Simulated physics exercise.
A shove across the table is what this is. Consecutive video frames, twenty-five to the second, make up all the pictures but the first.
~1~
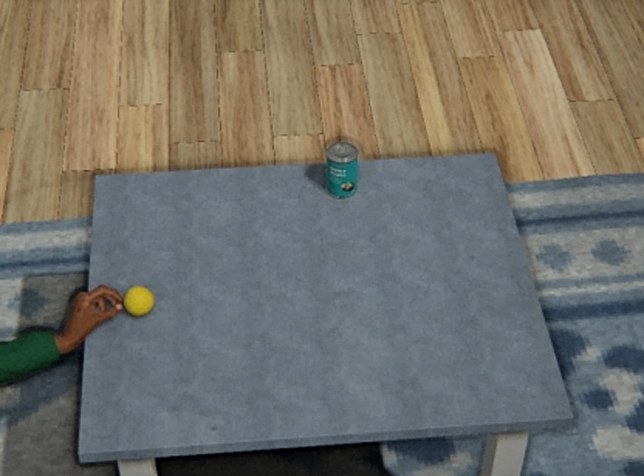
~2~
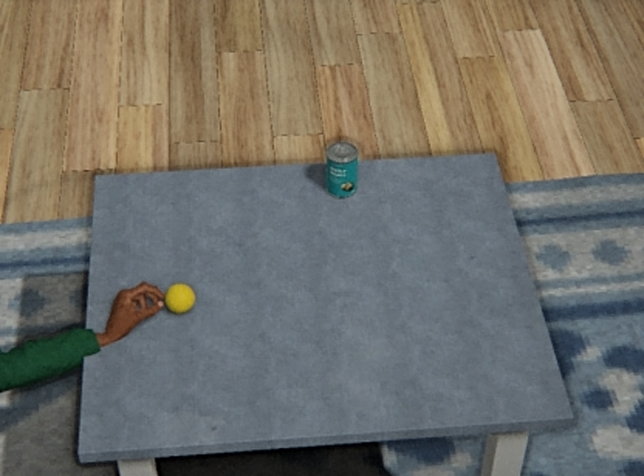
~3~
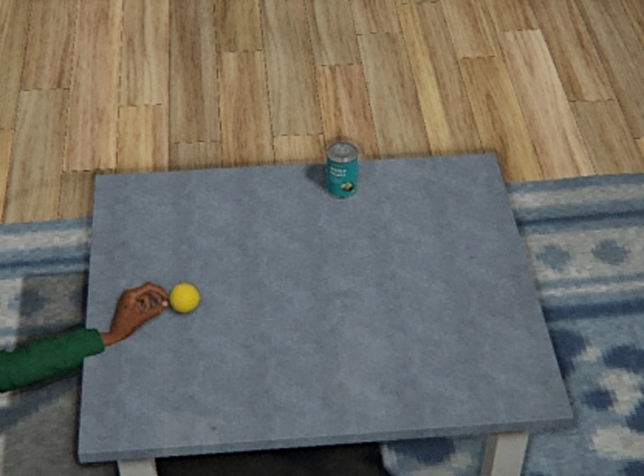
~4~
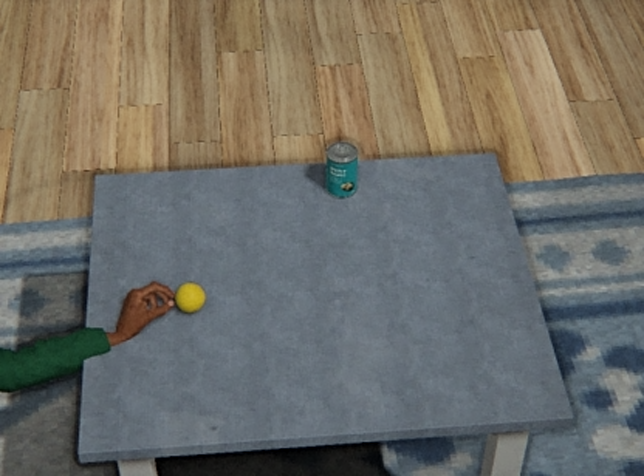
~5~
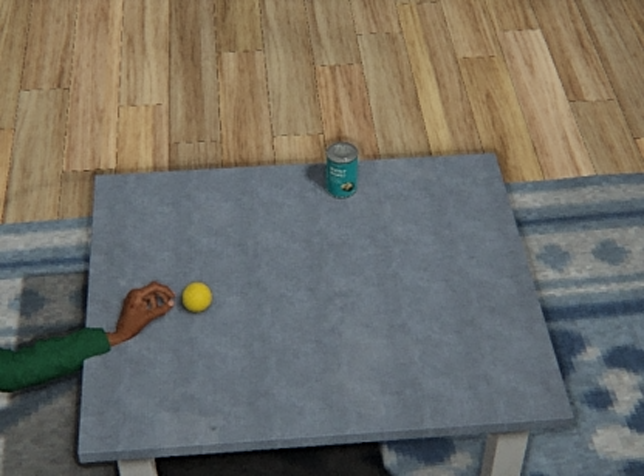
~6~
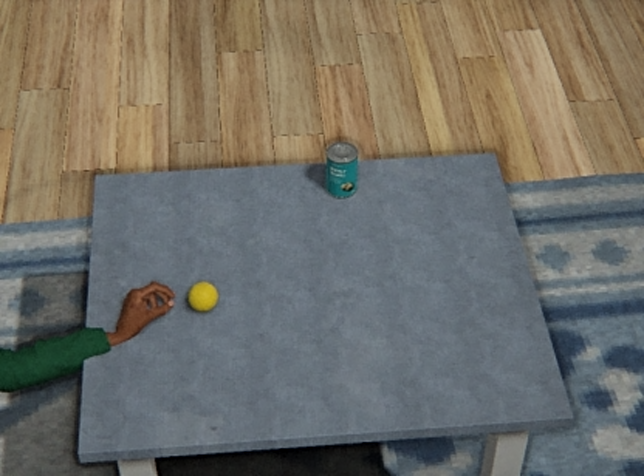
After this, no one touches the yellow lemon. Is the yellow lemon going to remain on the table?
I expect it to stop short of the edge.
Then, 0.10 s after the last picture, yellow lemon rolled about its own width near (217, 296).
Then, 0.20 s after the last picture, yellow lemon rolled about its own width near (227, 295).
Then, 0.40 s after the last picture, yellow lemon rolled well along near (238, 295).
At rest, moved from the start, yellow lemon. Seen from the same camera at the end, yellow lemon near (238, 295).
